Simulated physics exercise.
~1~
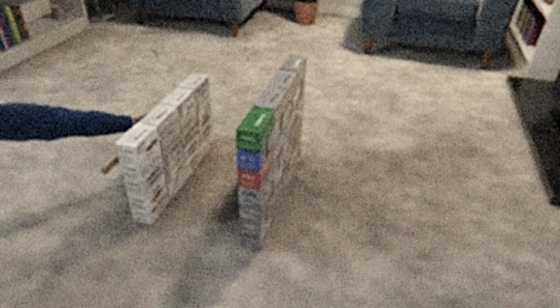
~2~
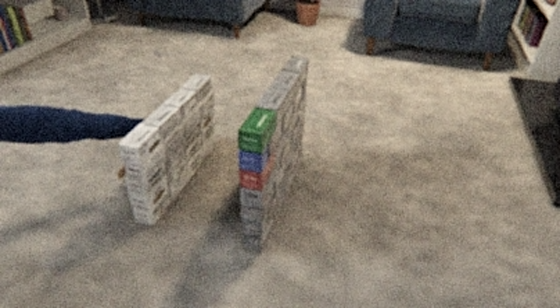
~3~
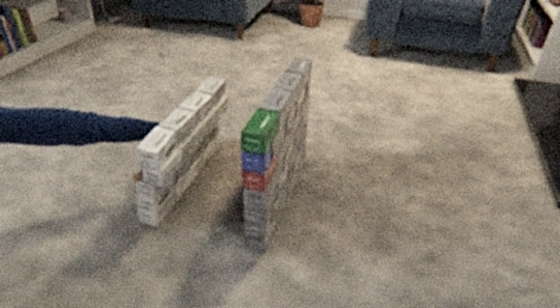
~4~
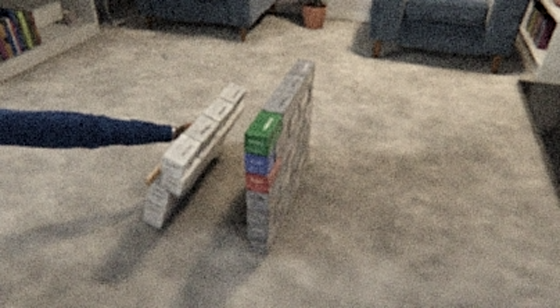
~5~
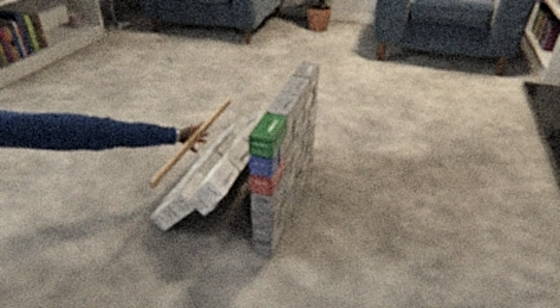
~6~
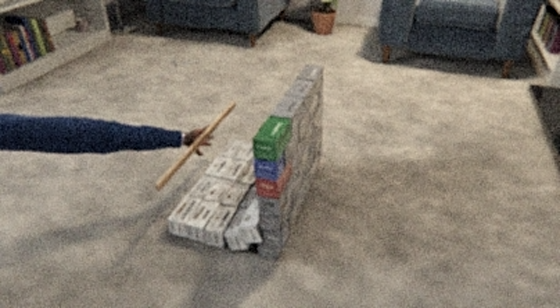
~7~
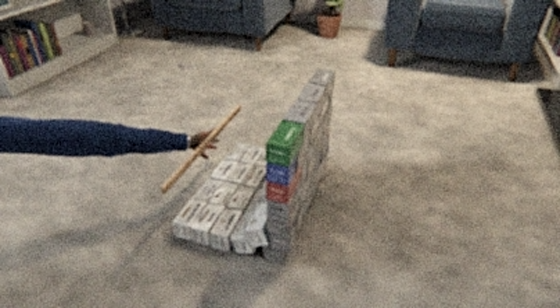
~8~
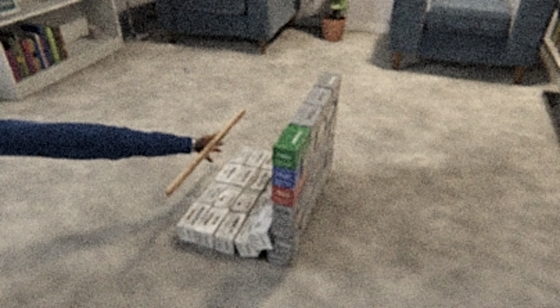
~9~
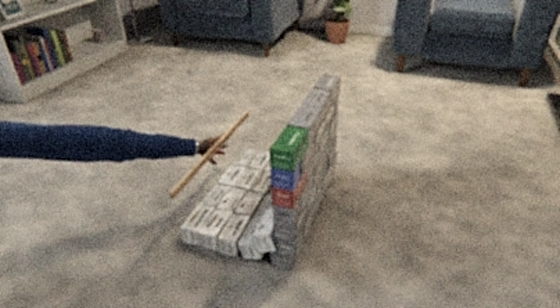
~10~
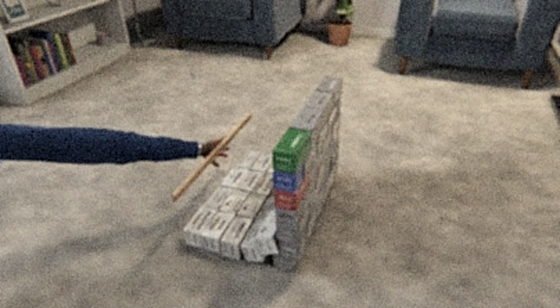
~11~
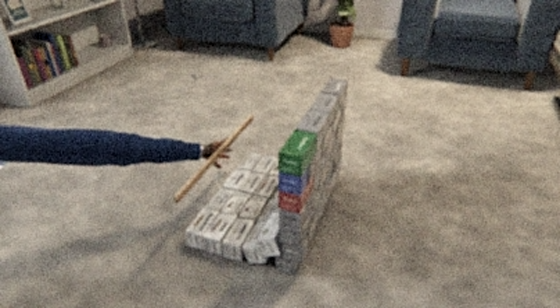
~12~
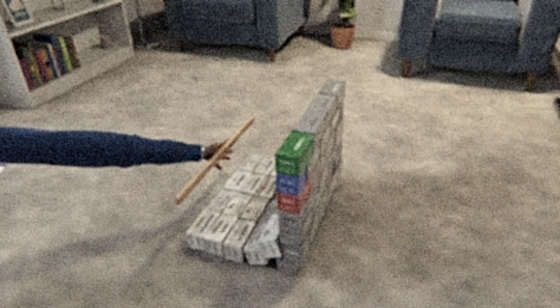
A dark-blue-sleeved arm reaches in from the left, pressing a wooden strip against the back of a pale wall of small packets on a beige carpet. The view looks down across a living room, with blue armchairs and a bookshelf behind. To the right stands a second, greyish wall, its near end marked by green, blue and red packets. The pale wall slides right, tilts, then topples toward its neighbour and lands as a slumped slab against its foot. The hand stops, still holding the strip, and the second wall remains standing, green packet on top.
